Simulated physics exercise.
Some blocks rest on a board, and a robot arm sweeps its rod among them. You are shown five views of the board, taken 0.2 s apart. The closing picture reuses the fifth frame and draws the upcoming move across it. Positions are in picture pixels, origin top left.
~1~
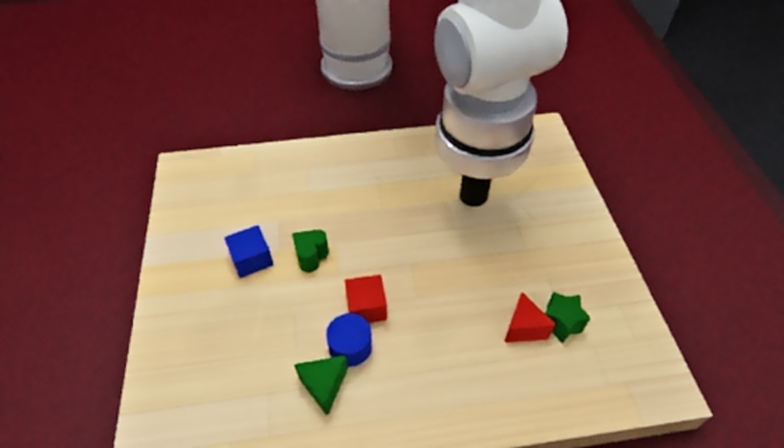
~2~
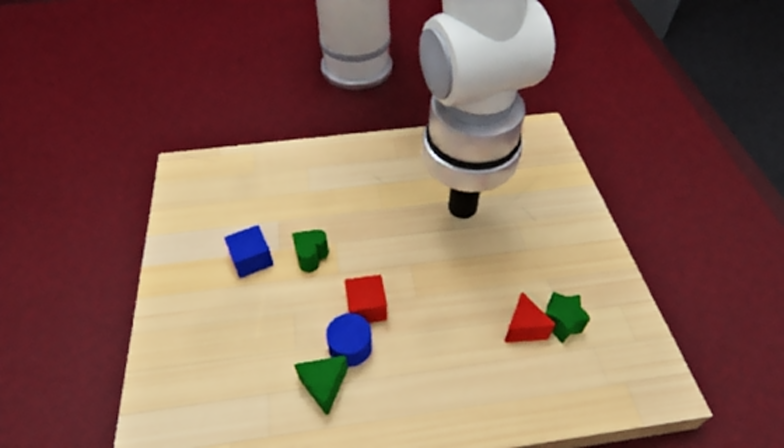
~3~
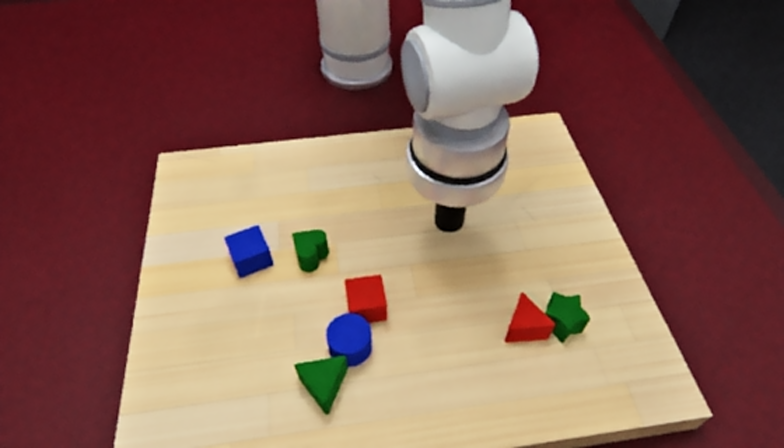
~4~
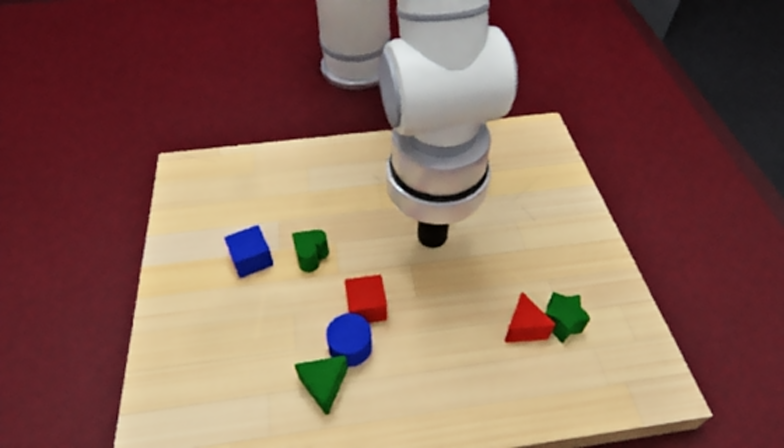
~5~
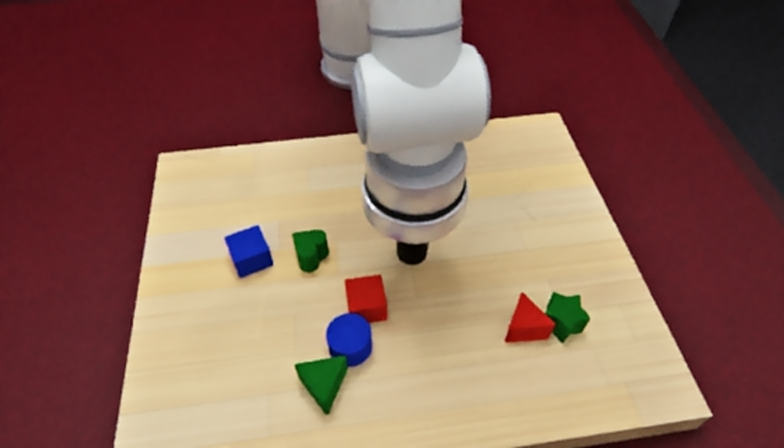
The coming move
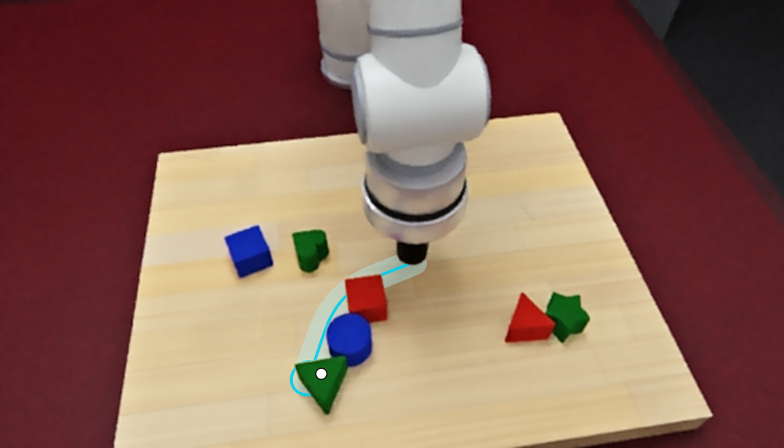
On a wooden board, a robot arm moves its black rod down and left toward the scattered coloured blocks, touching none.
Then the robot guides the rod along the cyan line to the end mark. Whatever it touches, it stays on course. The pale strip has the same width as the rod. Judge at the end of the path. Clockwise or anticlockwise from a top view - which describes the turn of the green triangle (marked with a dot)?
From above, the green triangle will be seen to turn clockwise.
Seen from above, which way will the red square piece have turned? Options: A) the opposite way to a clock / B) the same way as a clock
Letter A.
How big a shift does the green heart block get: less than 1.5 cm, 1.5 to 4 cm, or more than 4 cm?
It travels less than 1.5 cm.
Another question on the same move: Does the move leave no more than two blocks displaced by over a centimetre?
No, that is not what happens.
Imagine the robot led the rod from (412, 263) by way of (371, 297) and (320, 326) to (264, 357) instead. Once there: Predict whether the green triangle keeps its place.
Displaced.
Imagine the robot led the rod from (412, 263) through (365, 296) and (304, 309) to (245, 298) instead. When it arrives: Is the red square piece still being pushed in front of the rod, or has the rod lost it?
Shed along the way.
The drawn path runs from (412, 263) via (363, 284) and (328, 324), ending at (309, 378); the dot is on the green triangle.
The first path, step by step. One third of the way, rod (361, 274); blue disc (347, 337); red square piece (362, 299).
Two thirds of the way, rod (326, 315); green triangle (318, 400), turned 65° clockwise; blue disc (354, 379); red square piece (339, 340), turned 25° anticlockwise.
At the end, rod (307, 369); green heart block not moved; green triangle (315, 410), turned 50° clockwise; blue disc (376, 408); red square piece (342, 376), turned 55° anticlockwise.
